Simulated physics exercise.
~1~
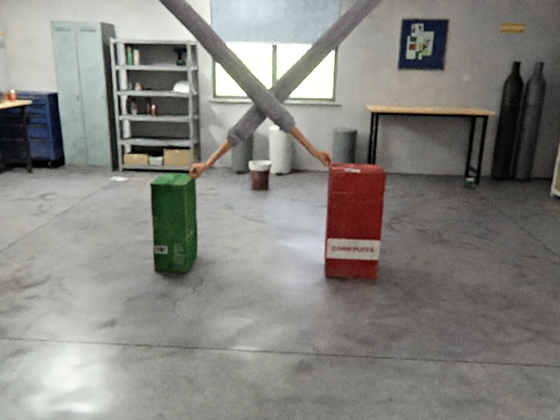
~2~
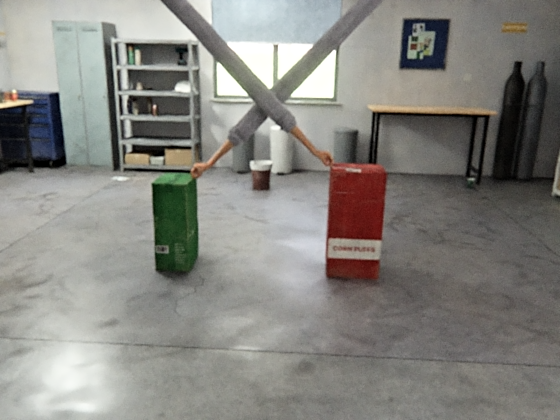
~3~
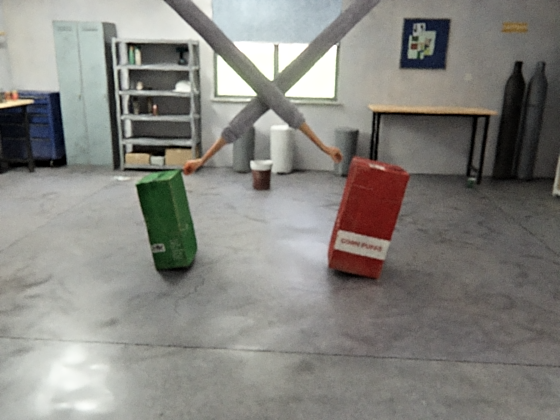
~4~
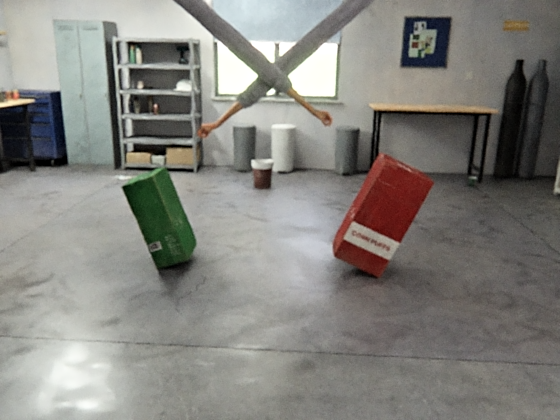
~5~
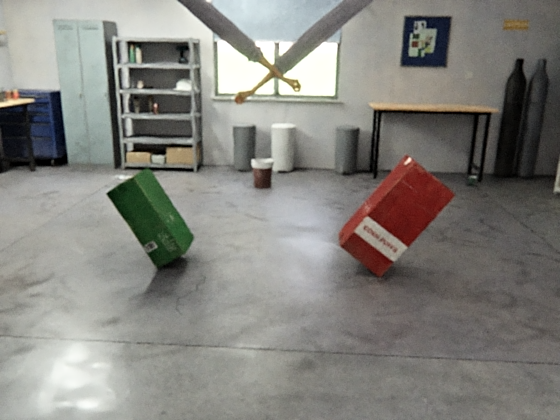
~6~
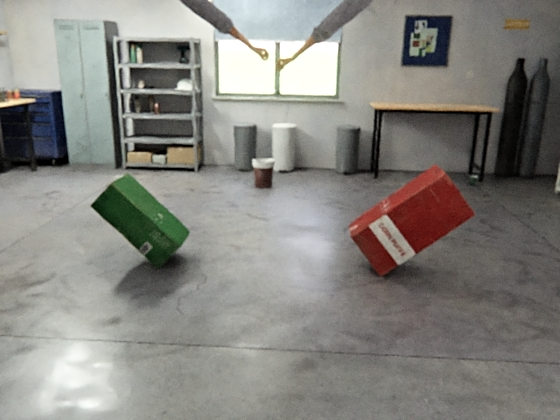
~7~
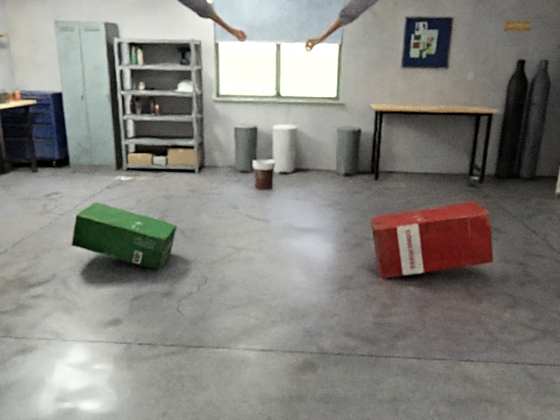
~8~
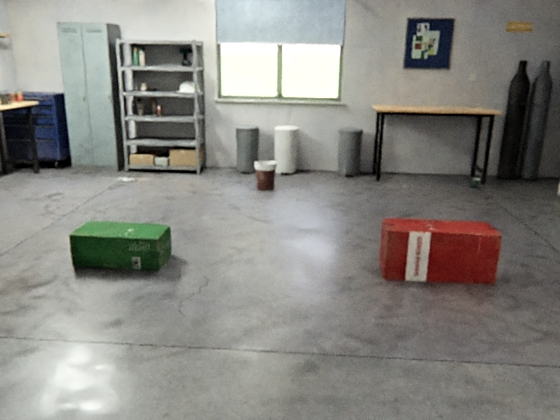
To begin with, a tall green box stands on the left and a larger red parcel on the right of a workshop floor, while two crossed arms reach down to touch their tops. The green box tilts to the left and the red parcel tilts to the right as the hands let go. The arms draw back up toward the top, uncrossing, while both boxes lean farther and farther outward. With nobody touching them, they keep tipping and the hands leave view. Both topple completely and end lying on their sides, well apart.
